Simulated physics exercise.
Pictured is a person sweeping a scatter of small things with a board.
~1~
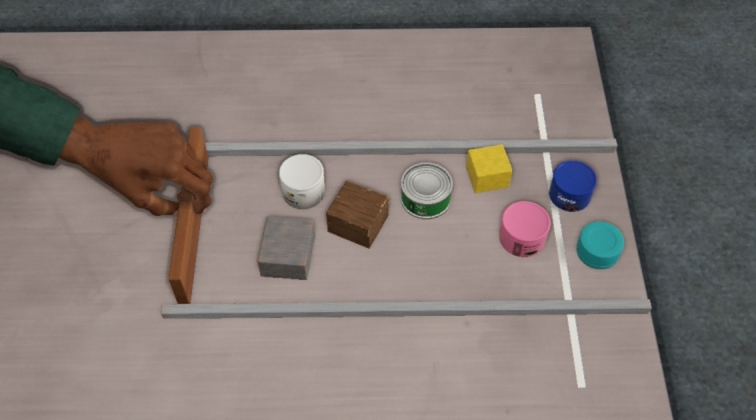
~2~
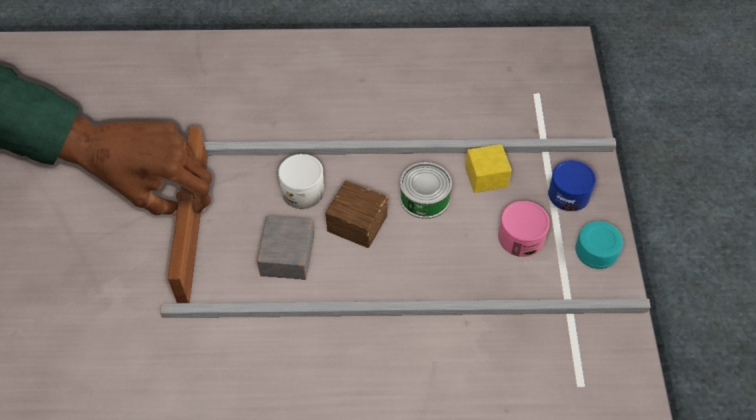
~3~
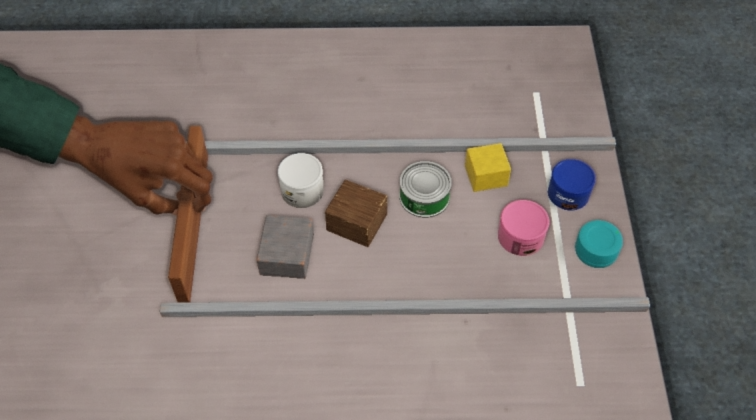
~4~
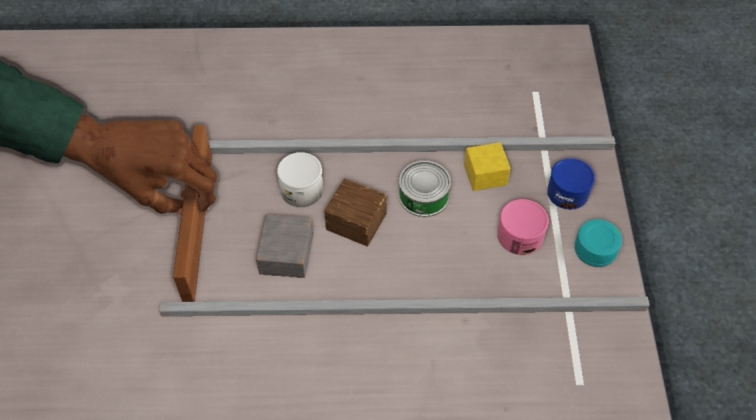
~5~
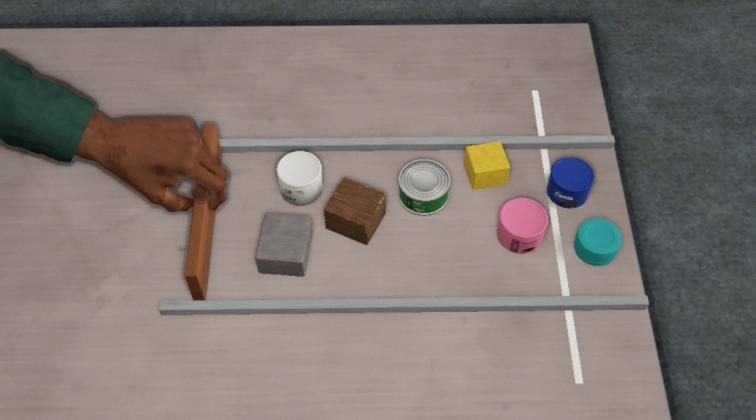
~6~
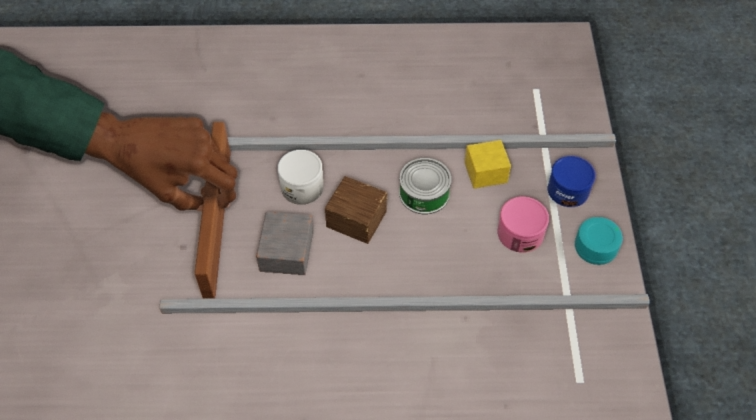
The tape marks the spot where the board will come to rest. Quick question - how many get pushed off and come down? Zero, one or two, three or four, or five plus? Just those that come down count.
Spilled: More than two, under five.
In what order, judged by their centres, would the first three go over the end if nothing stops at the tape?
The turquoise lid, then the yellow block, then the blue tub.
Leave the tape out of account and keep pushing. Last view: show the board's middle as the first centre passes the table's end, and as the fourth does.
At (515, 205) for the first, at (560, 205) for the fourth.
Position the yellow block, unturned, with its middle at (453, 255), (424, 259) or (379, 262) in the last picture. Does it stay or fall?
Results in turn - saved; saved; saved.
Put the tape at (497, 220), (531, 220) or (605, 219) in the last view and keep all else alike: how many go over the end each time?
You'd get 0, then 2, then 6.
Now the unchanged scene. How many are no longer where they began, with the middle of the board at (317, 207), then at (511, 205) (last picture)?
I count 4 first and 8 after.
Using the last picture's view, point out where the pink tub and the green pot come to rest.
The pink tub finishes at (634, 244); the green pot finishes at (610, 160).
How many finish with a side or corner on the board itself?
2 are in contact with it.
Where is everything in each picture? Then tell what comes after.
Turquoise lid (600, 246); blue tub (572, 187); pink tub (524, 230); board (190, 214); tape (557, 225), in the first frame.
Blue tub (572, 186); board (189, 213), in the second frame.
Pink tub (523, 228); white tub (301, 181), in the third frame.
Turquoise lid (598, 243); grey block (285, 246), in the fourth frame.
Blue tub (570, 183); brown block (356, 211), in the fifth frame.
Turquoise lid (598, 241); blue tub (571, 182); pink tub (523, 225); board (214, 208); tape (556, 220), in the sixth frame.
Soon after, none off yet; turquoise lid at rest near (598, 241); blue tub at rest near (571, 182); pink tub at rest near (523, 225).
After that, none off yet; turquoise lid displaced about its own width near (628, 243); blue tub displaced about its own width near (600, 186); pink tub displaced about its own width near (584, 242).
In the end, the number that fall off is three or four; gone, yellow block, blue tub and turquoise lid.
